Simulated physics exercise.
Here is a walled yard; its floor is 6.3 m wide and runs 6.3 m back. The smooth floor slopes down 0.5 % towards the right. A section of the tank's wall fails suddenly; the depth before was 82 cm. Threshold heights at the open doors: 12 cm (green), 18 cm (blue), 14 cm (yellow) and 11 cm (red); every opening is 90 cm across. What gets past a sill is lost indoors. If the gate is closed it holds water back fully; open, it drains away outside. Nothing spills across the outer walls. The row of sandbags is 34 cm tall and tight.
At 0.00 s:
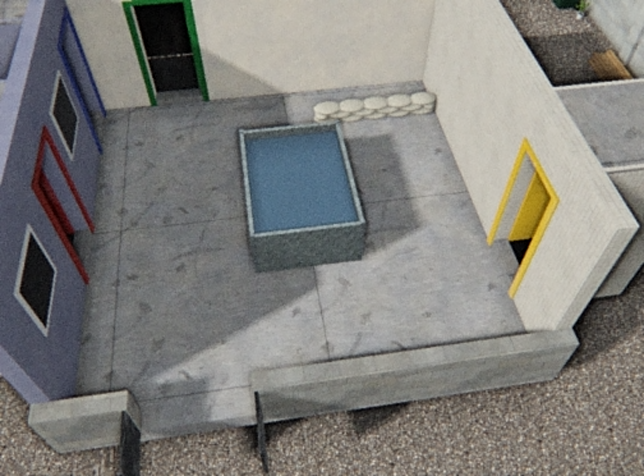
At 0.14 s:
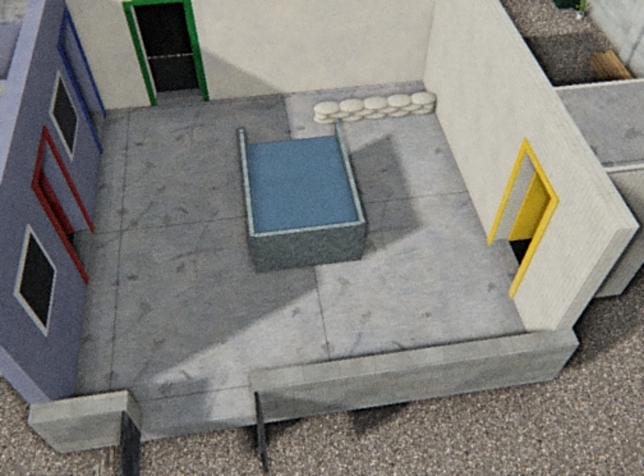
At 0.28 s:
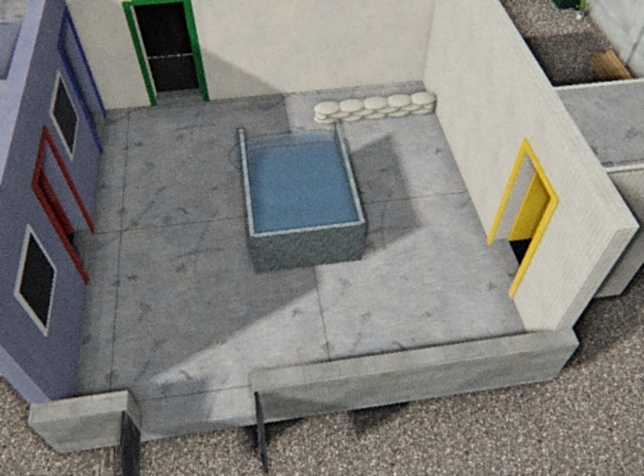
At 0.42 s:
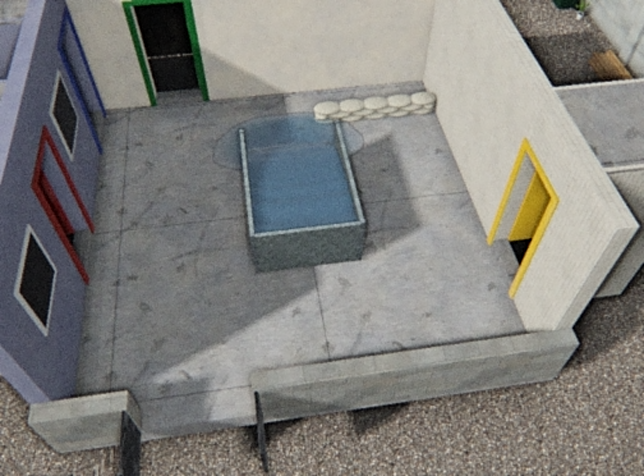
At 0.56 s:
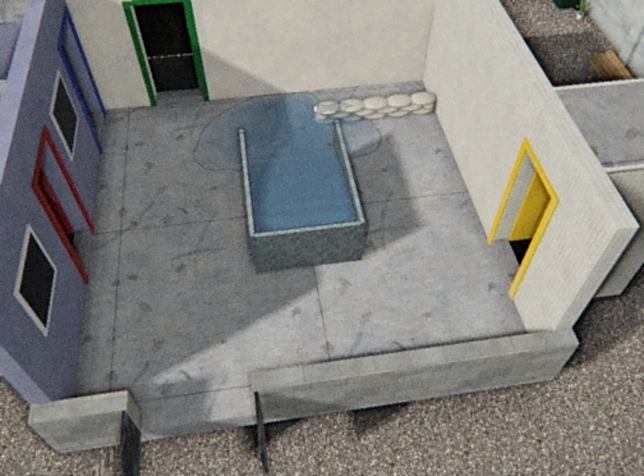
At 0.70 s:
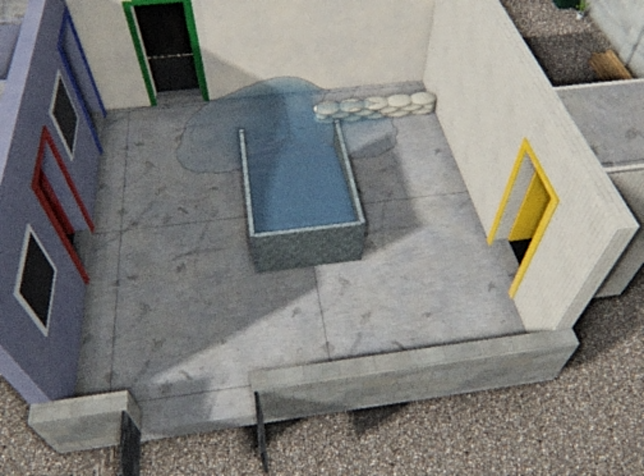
Water pours from the far side of the tank and spreads across the grey floor.
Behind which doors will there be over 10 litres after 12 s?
Door by door: At the green door it goes over the limit; at the blue door it exceeds the limit; at the yellow door it stays under the limit; at the red door it does not reach the limit.
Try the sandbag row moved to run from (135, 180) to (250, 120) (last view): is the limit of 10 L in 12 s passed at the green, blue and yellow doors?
Then: Green below, blue above, yellow under.
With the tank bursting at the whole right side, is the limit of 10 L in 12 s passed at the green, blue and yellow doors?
Then: Green below, blue below, yellow over.
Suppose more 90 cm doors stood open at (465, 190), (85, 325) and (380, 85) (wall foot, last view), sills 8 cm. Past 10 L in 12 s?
In that order: Below, not over, above.
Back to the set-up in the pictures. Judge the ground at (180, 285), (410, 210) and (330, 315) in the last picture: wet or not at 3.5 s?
In that order: Dry, flooded, dry.
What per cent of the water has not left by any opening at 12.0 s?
About 78 per cent.
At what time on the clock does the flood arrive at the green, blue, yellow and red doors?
Green 0.9 s, blue 1.8 s, yellow 2.8 s, red 3.0 s.
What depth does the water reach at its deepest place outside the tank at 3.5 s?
Roughly 40 cm.
After 1.4 s water covers 25 % of the floor and is deepest (54 cm) near (291, 98); green door 19 cm at the sill, 1 L in, blue door not reached, yellow door not reached, red door not reached.
After 2.2 s water covers 30 % of the floor and is deepest (44 cm) near (423, 85); green door 19 cm at the sill, 20 L in, blue door 31 cm at the sill, 11 L in, yellow door not reached, red door not reached.
After 3.5 s water covers 55 % of the floor and is deepest (40 cm) near (423, 85); green door 13 cm at the sill, 37 L in, blue door 28 cm at the sill, 102 L in, yellow door 3 cm at the sill, 0 L in, red door 5 cm at the sill, 0 L in.
After 7.0 s water covers 95 % of the floor and is deepest (16 cm) near (132, 138); green door 11 cm at the sill, 43 L in, blue door 13 cm at the sill, 126 L in, yellow door 3 cm at the sill, 0 L in, red door 7 cm at the sill, 0 L in.
After 12.0 s water covers 95 % of the floor and is deepest (10 cm) near (535, 356); green door 5 cm at the sill, 43 L in, blue door 4 cm at the sill, 127 L in, yellow door 8 cm at the sill, 0 L in, red door 3 cm at the sill, 0 L in.
